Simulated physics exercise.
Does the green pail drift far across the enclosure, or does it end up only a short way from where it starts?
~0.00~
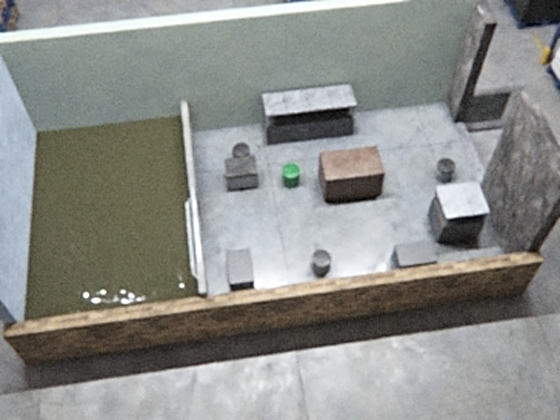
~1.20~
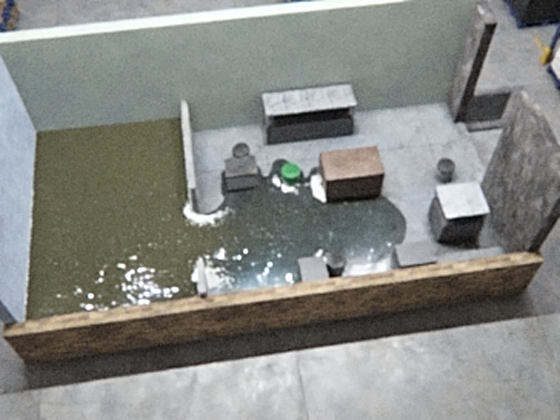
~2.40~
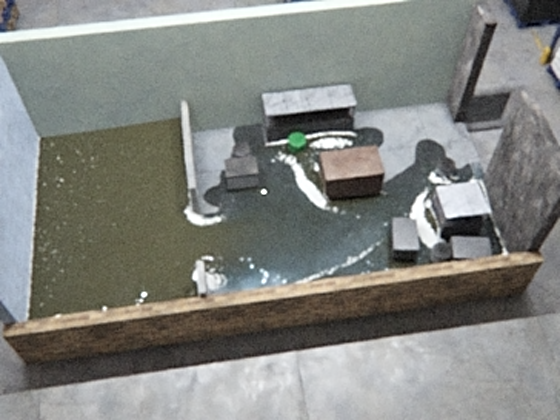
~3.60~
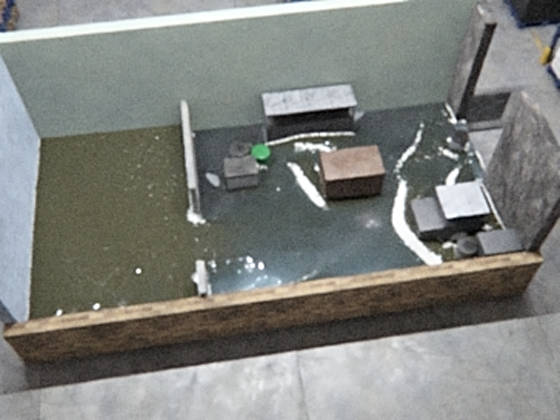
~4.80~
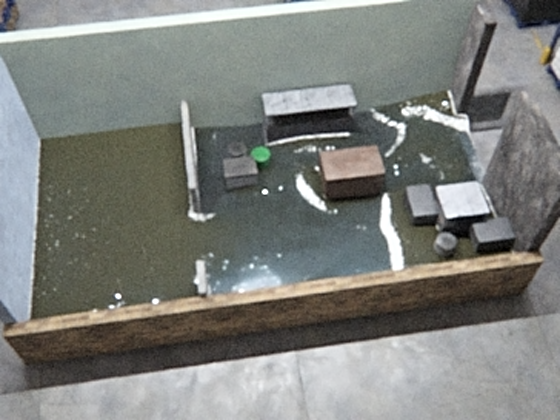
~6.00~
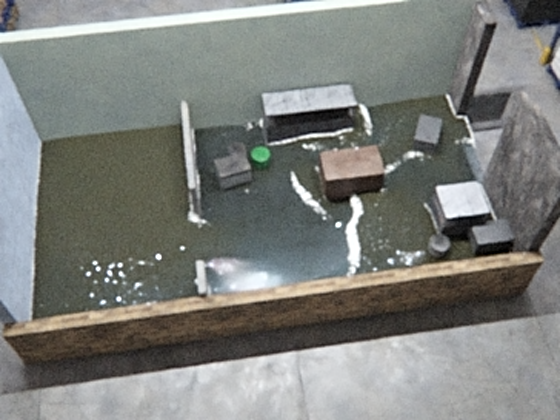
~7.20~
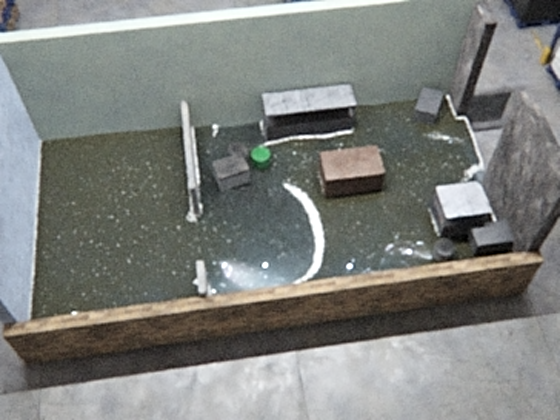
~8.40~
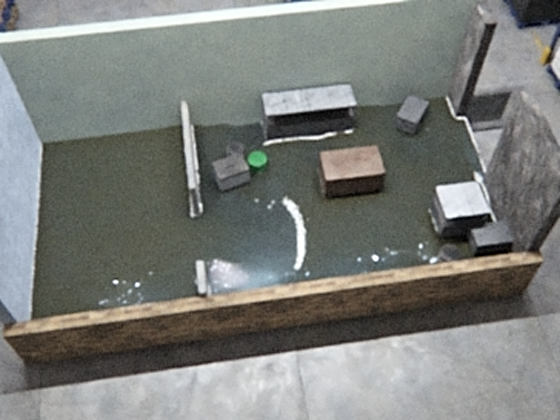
The green pail ends up only a short way from where it starts, slightly to the left and close to a grey crate.
